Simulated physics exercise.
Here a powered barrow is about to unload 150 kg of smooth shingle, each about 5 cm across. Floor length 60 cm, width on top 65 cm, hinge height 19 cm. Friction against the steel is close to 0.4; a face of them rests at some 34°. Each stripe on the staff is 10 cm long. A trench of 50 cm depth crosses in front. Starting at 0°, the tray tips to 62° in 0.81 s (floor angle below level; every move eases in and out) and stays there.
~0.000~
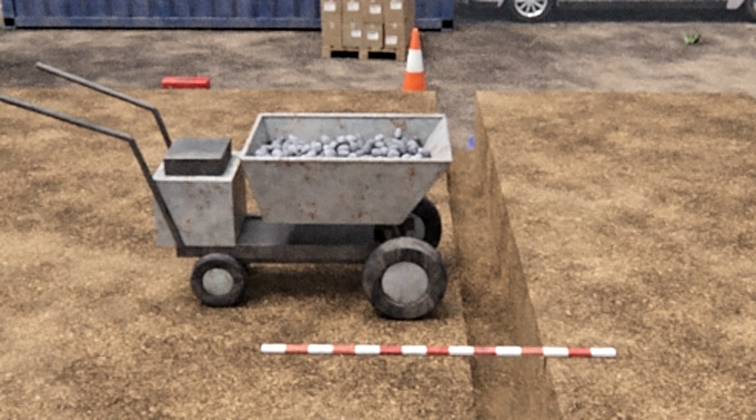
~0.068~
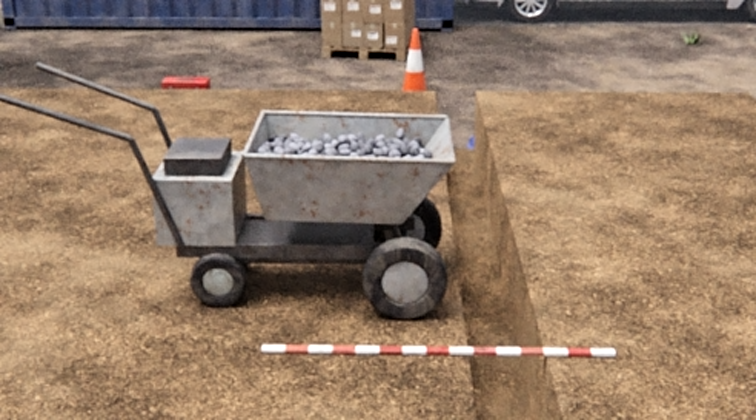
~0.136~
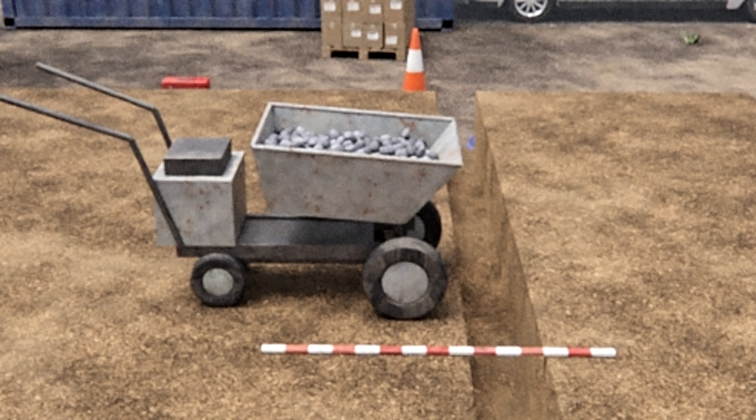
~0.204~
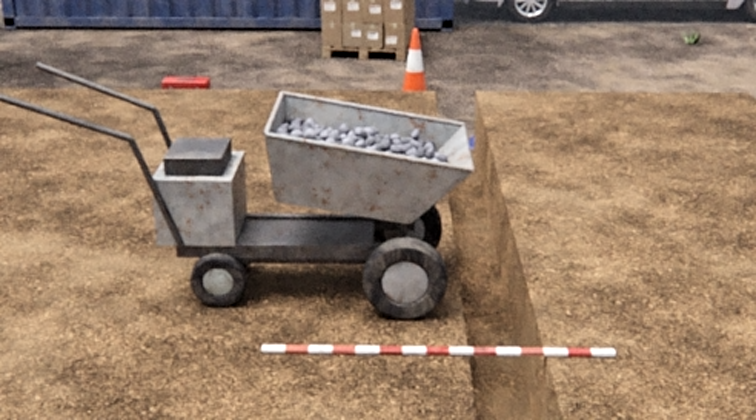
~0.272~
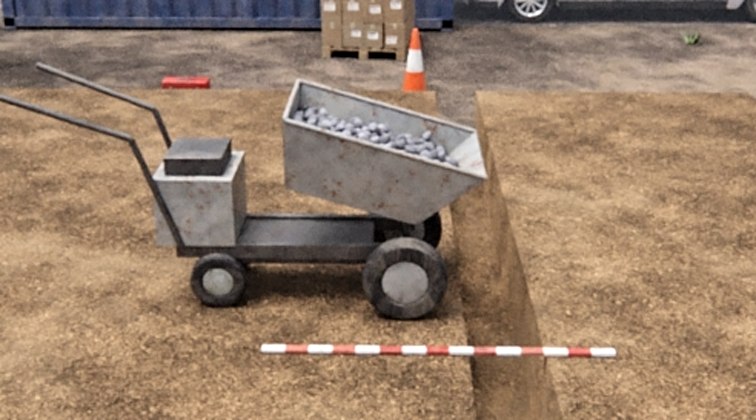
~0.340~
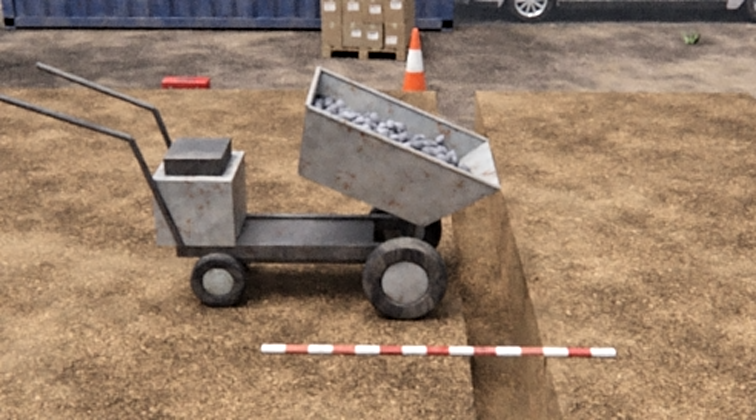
On a dirt yard beside a trench, a barrow's grey tray of stones tilts steadily down to the right.
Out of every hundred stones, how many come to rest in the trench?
About 12 per cent.
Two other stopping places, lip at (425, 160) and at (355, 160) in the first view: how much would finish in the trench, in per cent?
Near 30 per cent from the first place, 70 from the second.
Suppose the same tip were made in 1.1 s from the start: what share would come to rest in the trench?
In that case some 15 per cent.
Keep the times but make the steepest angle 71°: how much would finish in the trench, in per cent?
It would be near 15 per cent.
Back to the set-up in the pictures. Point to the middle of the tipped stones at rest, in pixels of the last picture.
Around (589, 286).
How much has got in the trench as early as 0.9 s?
About 0 per cent by then.
After 0.6 s the floor is at 53°; 100 % in the tray; the foremost stones are at (512, 213).
After 0.9 s the floor is at 62°; 86 % in the tray, 14 % past the trench; the foremost stones are at (594, 276).
After 1.3 s the floor is at 62°; 45 % in the tray, 55 % past the trench; the foremost stones are at (727, 296).
After 3.2 s the floor is at 62°; 16 % in the tray, 12 % in the trench, 72 % past the trench; the foremost stones are past the picture's edge.
